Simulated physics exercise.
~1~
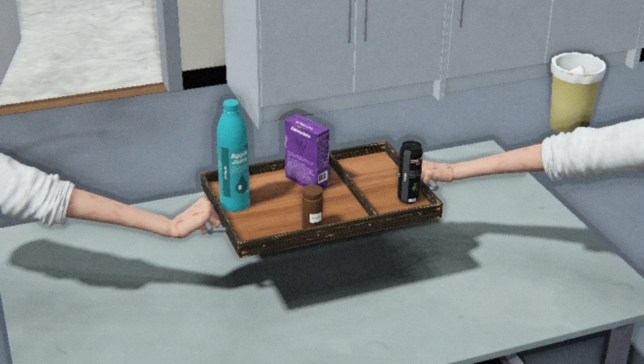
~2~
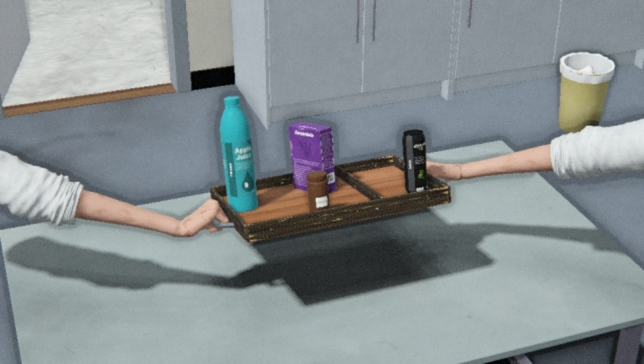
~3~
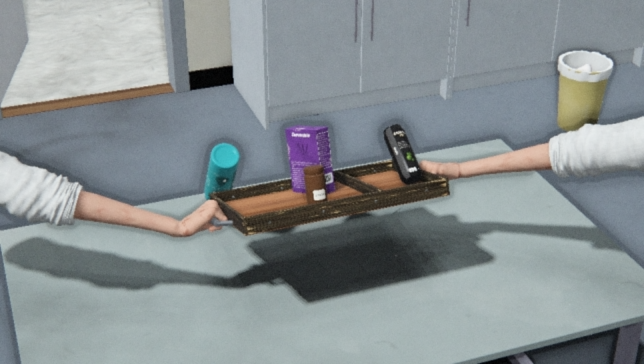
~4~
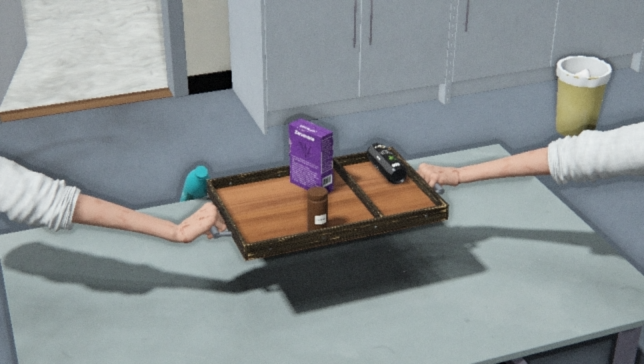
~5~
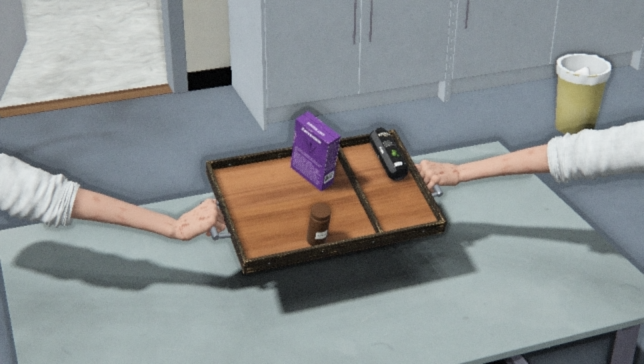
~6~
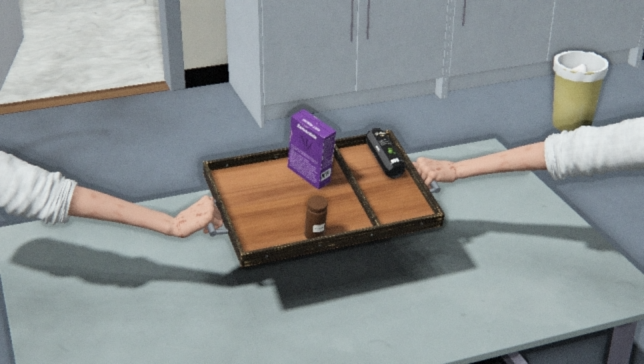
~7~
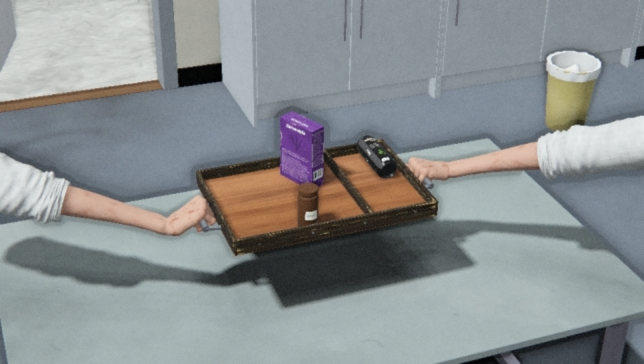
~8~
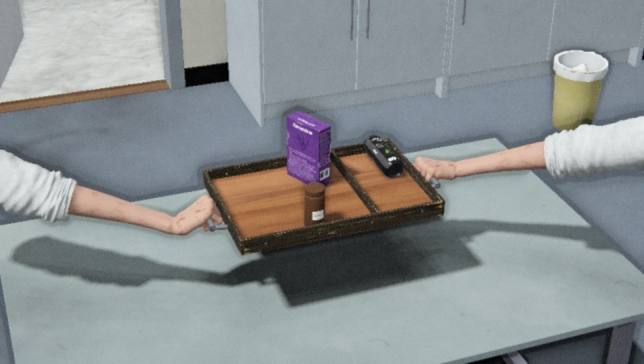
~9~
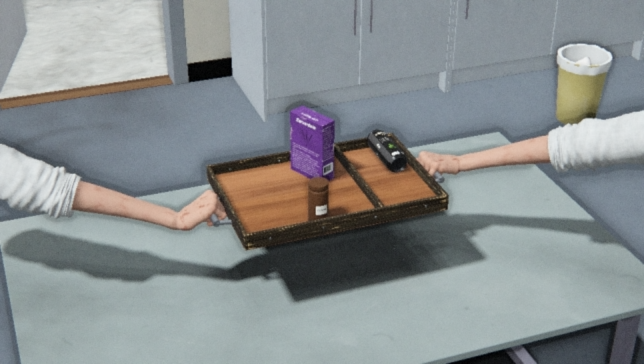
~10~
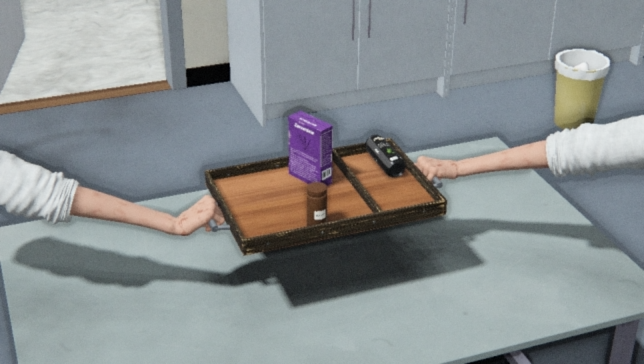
A wooden tray with a dark rim and a cross bar is held by two hands above a pale table in a room with grey cabinets, seen from slightly above. On it stand a turquoise bottle at left, a purple packet at the back, a small brown shaker near the front and a black can at right. The tray tips far edge down, and the bottle topples over the far rim and drops out of sight while the can falls onto its side. The tray swings back, dips toward the viewer, then levels, with packet and shaker still upright and the can lying down.
